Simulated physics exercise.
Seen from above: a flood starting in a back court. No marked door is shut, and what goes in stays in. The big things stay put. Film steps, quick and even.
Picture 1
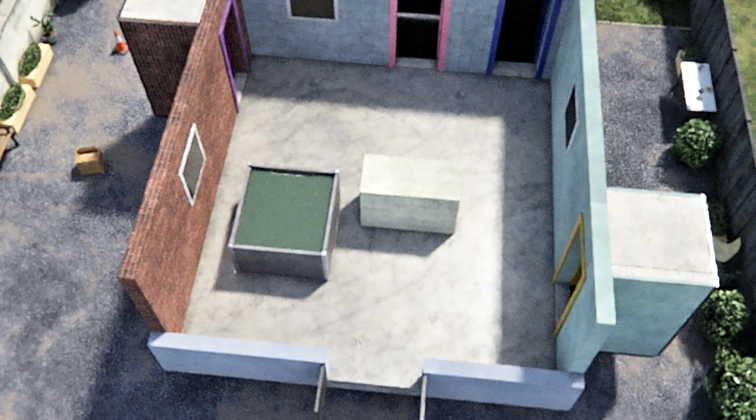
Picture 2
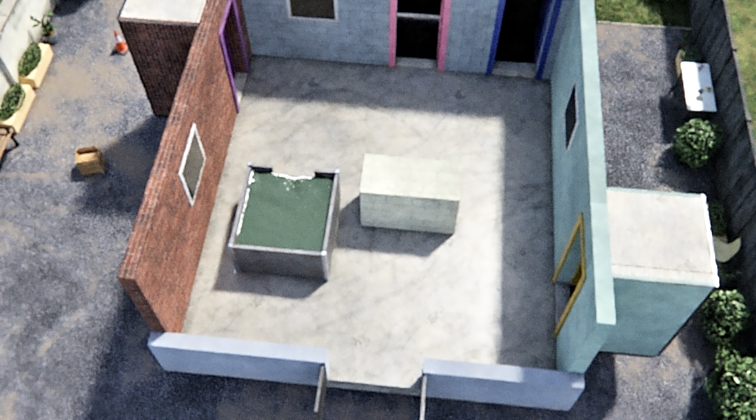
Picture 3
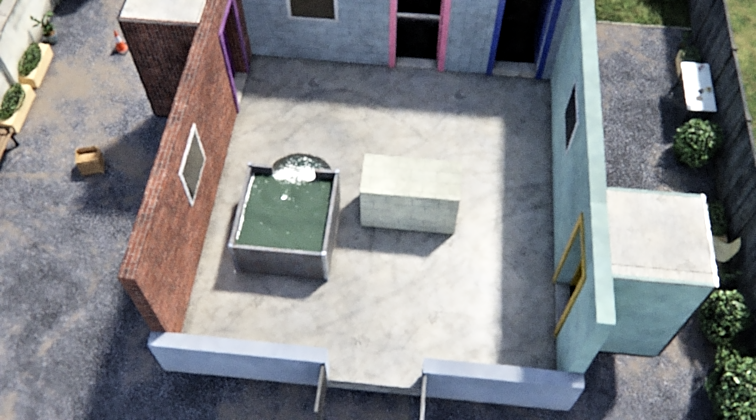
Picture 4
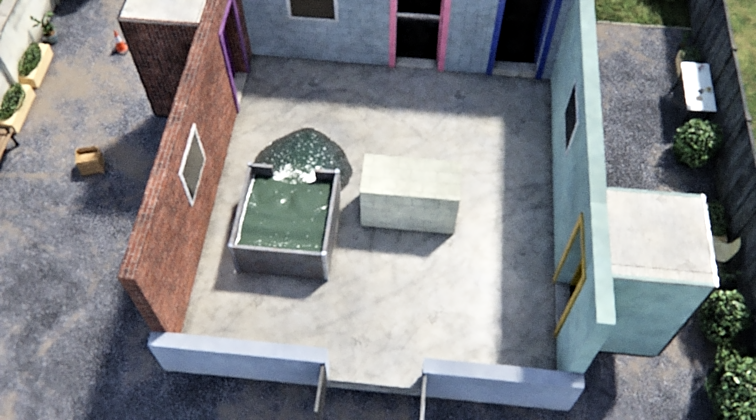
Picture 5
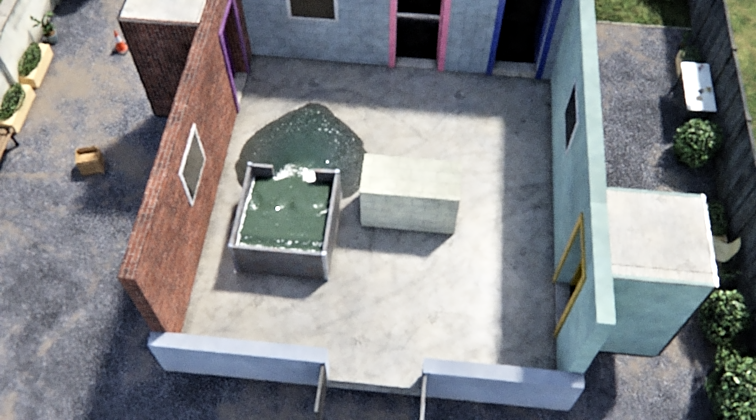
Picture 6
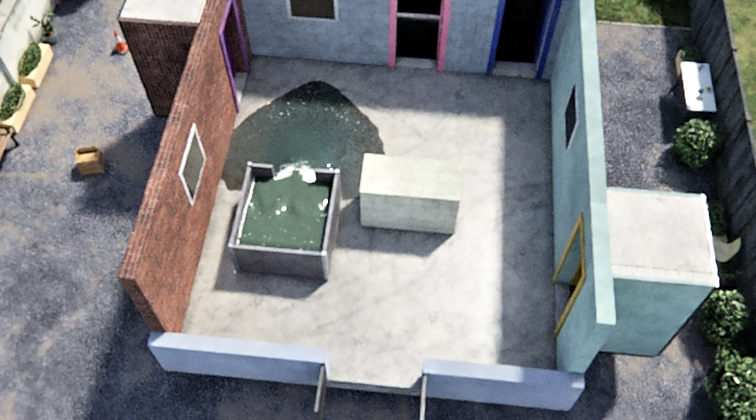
A square grey tank of dark green water stands left of centre in a pale walled court seen from high above, the camera still. A pale block sits to its right, between a red brick wall at left and a pale teal wall at right. White froth breaks at the tank's far side, and dark water pours out, spreading widely across the floor toward the back wall.
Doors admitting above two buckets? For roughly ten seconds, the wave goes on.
Result: The blue door respects the limit for sure. The yellow door respects the limit for sure. The pink door breaks the limit for sure. The purple door breaks the limit for sure.
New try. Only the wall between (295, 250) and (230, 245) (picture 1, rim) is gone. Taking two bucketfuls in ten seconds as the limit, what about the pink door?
The pink one falls short.
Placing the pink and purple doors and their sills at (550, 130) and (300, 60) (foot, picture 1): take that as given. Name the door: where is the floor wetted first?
The one in purple.
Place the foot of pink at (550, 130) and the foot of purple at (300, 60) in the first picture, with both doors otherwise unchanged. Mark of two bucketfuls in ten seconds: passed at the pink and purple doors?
Note - pink door overshoots, purple door overshoots.
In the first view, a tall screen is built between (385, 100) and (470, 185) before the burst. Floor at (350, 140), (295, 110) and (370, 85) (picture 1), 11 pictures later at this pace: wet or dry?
Taking the points in the order given, they are inundated, inundated and inundated.
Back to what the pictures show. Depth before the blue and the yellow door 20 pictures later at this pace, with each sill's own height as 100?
About 30 and 0 per cent.
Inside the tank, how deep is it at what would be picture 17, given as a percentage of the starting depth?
Around 50 percent.
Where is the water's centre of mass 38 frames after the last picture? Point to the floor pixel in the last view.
The spot I would choose is (377, 152).
A moment on, water covers 30 % of the floor; the blue door not reached, the yellow door not reached, the pink door wet at the sill, nothing in, the purple door under two buckets in.
Next, water covers 35 % of the floor; the blue door not reached, the yellow door not reached, the pink door over two buckets in, the purple door under two buckets in.
Then, water covers 40 % of the floor; the blue door wet at the sill, nothing in, the yellow door not reached, the pink door over two buckets in, the purple door over two buckets in.
Later, water covers 60 % of the floor; the blue door wet at the sill, nothing in, the yellow door wet at the sill, nothing in, the pink door over two buckets in, the purple door far over two buckets in.
In the end, water covers 85 % of the floor; the blue door wet at the sill, nothing in, the yellow door wet at the sill, nothing in, the pink door far over two buckets in, the purple door far over two buckets in.
